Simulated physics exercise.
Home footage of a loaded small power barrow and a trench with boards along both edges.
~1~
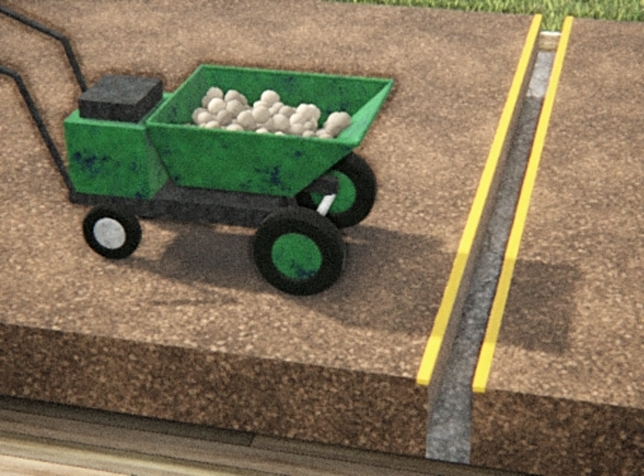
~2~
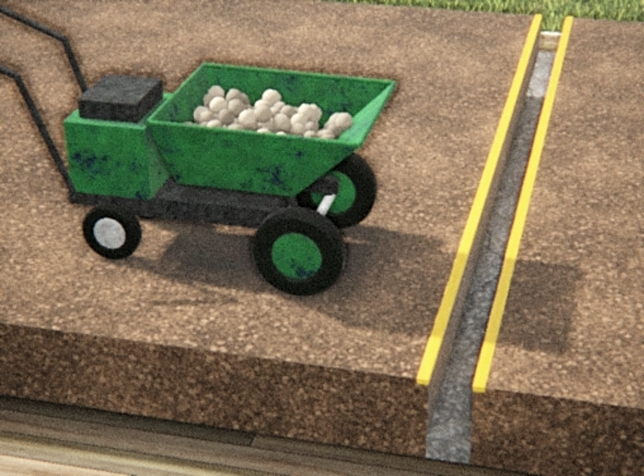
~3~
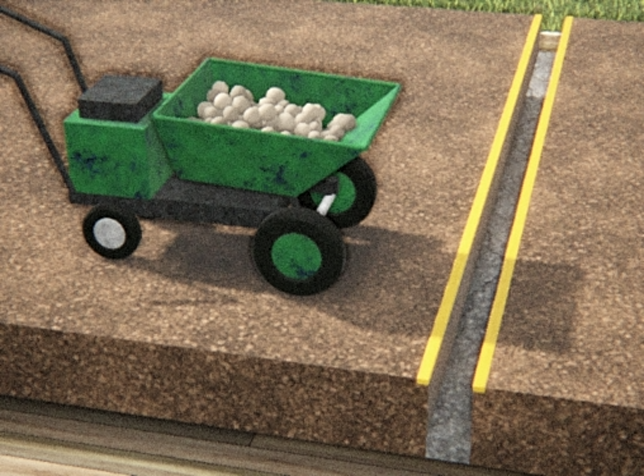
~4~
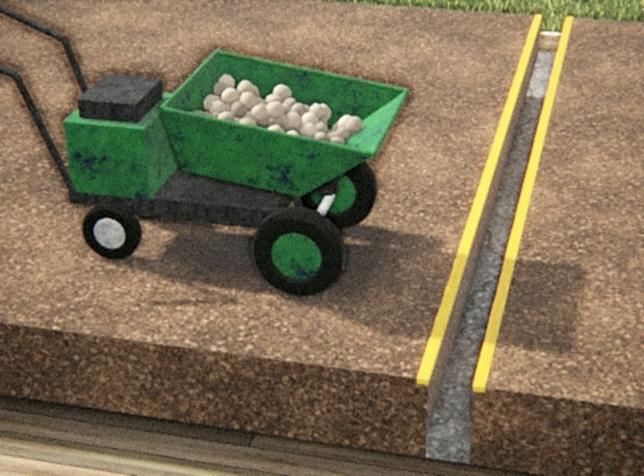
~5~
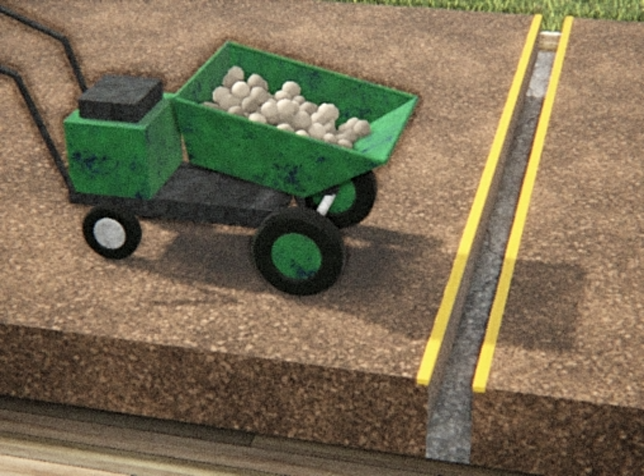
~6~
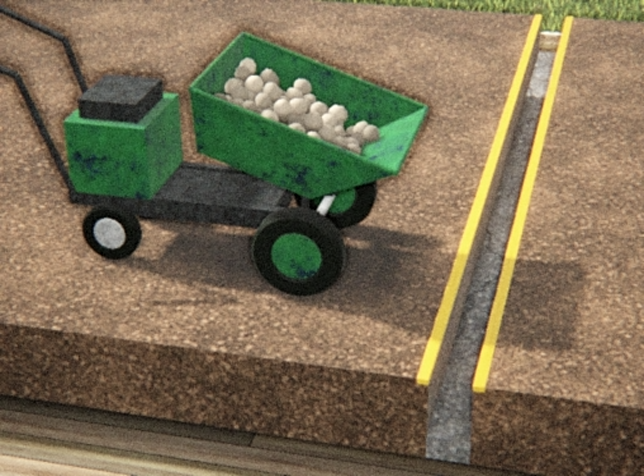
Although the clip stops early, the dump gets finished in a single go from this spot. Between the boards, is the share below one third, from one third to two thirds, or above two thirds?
The load will go in at a third to two thirds.
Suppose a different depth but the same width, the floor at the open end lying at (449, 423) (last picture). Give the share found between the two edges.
Something like 50 %.
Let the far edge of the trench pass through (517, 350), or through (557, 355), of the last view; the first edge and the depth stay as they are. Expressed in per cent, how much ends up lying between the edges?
I'd say some 80 in a hundred, followed by 80 in a hundred.
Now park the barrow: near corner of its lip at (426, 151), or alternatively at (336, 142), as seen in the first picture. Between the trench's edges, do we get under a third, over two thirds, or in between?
For the first case, under a third; for the second case, between a third and two thirds.
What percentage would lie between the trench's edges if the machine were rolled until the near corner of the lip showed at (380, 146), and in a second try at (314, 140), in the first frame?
First try: Around 60 %; second try: Around 40 %.
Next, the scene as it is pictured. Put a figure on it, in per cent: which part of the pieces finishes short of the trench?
0 percent.
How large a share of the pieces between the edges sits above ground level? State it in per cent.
Roughly 0 percent of them.
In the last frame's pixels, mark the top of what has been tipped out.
Close to (610, 263).
Just after the last frame, skip tipped steeply; every one in the skip.
A moment on, skip tipped right over; roughly half in the skip; just a few short of the trench; roughly half in or heaped over the trench; about a tenth beyond it; just a few falling.
Further on, skip tipped right over; roughly a quarter in the skip; just a few short of the trench; roughly half in or heaped over the trench; roughly a quarter beyond it.
When it is over, skip tipped right over; roughly a quarter in the skip; just a few short of the trench; roughly half in or heaped over the trench; roughly a quarter beyond it.
